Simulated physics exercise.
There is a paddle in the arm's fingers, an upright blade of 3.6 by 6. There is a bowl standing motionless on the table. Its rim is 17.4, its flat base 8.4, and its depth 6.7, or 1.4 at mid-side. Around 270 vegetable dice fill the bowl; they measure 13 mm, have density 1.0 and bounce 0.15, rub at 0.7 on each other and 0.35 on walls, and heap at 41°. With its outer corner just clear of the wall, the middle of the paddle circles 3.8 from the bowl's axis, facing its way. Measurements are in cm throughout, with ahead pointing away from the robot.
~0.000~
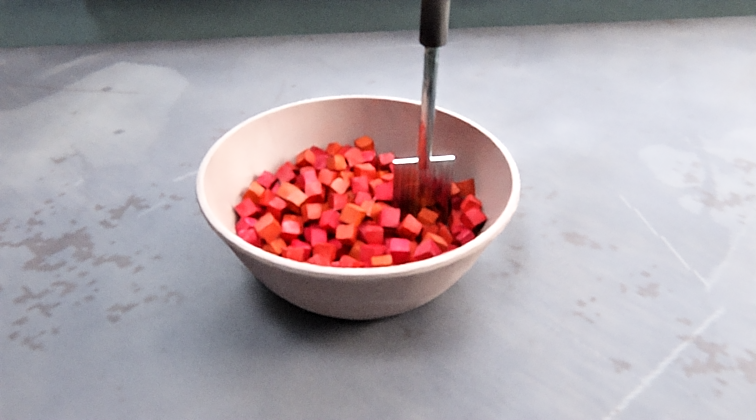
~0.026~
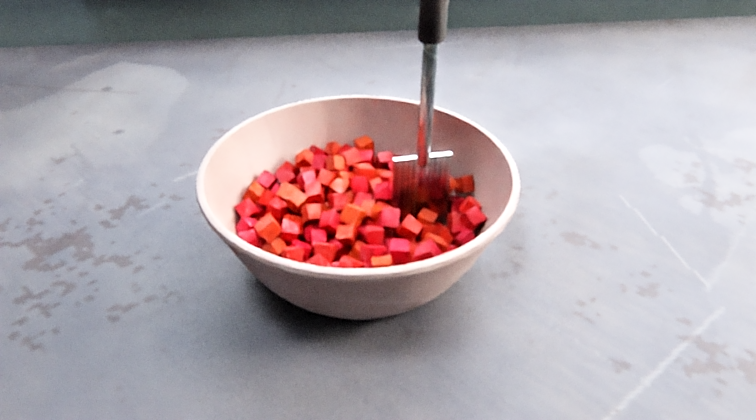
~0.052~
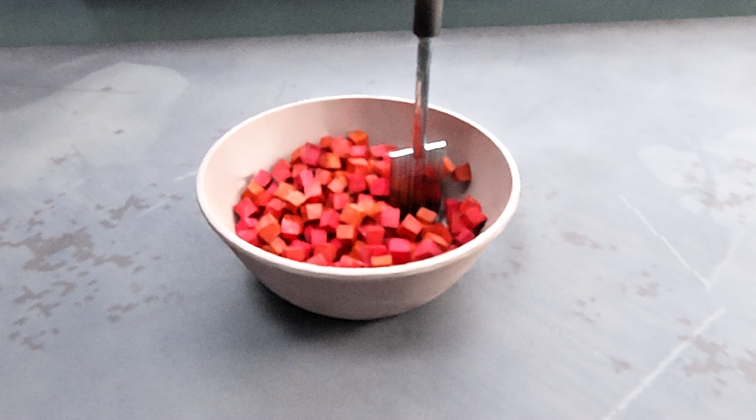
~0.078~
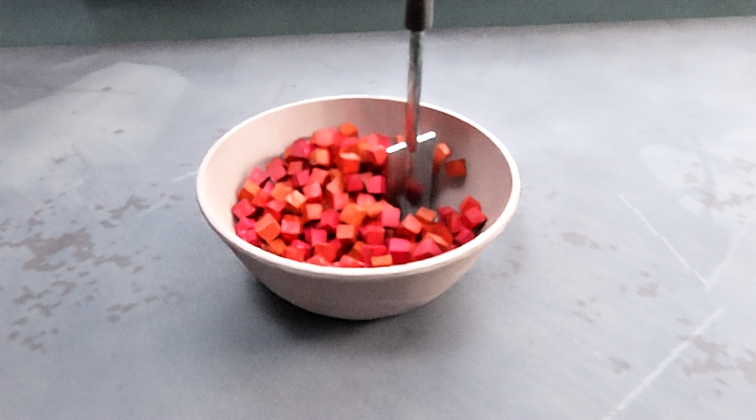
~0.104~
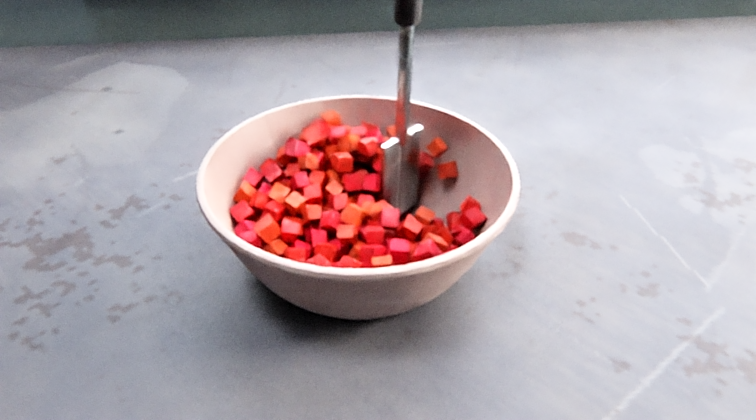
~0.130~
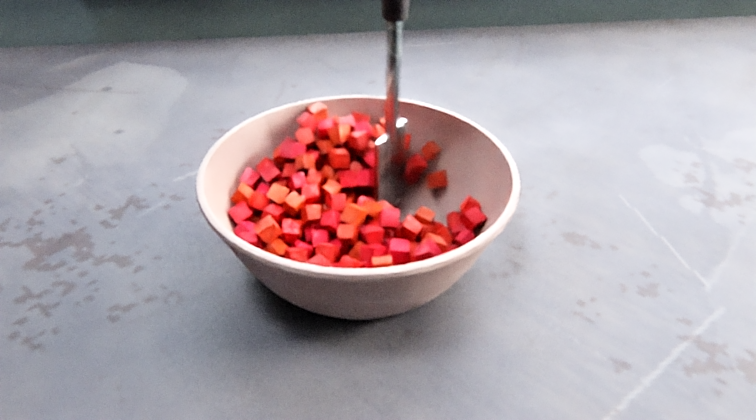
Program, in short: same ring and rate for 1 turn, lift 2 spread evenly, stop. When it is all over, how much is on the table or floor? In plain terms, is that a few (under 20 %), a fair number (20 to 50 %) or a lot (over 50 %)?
A few, under 20 %.
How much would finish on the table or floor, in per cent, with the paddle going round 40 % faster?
Then roughly 20 per cent.
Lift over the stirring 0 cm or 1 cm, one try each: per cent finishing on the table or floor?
Estimates: 10 % then 15 %.
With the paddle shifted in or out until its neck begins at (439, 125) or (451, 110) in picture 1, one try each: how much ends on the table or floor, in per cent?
Close to 20 per cent for the first and close to 20 per cent for the second.
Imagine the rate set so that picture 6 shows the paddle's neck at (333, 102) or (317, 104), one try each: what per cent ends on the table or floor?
It comes to close to 30 per cent and close to 35 per cent.
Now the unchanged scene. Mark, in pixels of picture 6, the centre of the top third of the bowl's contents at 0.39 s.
I'd point to somewhere close to (271, 216).
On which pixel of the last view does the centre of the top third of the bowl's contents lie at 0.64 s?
In the final view it lies at about (450, 204).
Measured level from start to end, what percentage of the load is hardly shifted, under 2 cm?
About 5 percent.
By 0.39 s, 171° round, highest piece 9 above the table; 260 in the bowl, 5 on the table or floor, 6 in flight or on the tool.
By 0.64 s, 291° round, highest piece 9 above the table; 247 in the bowl, 20 on the table or floor, 4 in flight or on the tool.
By 0.97 s, 0° round, highest piece 8 above the table; 237 in the bowl, 34 on the table or floor.
By 1.67 s, 0° round, highest piece 8 above the table; 237 in the bowl, 34 on the table or floor.
Final count, 237 in the bowl, 34 on the table or floor. That is 13 % on the table or floor.
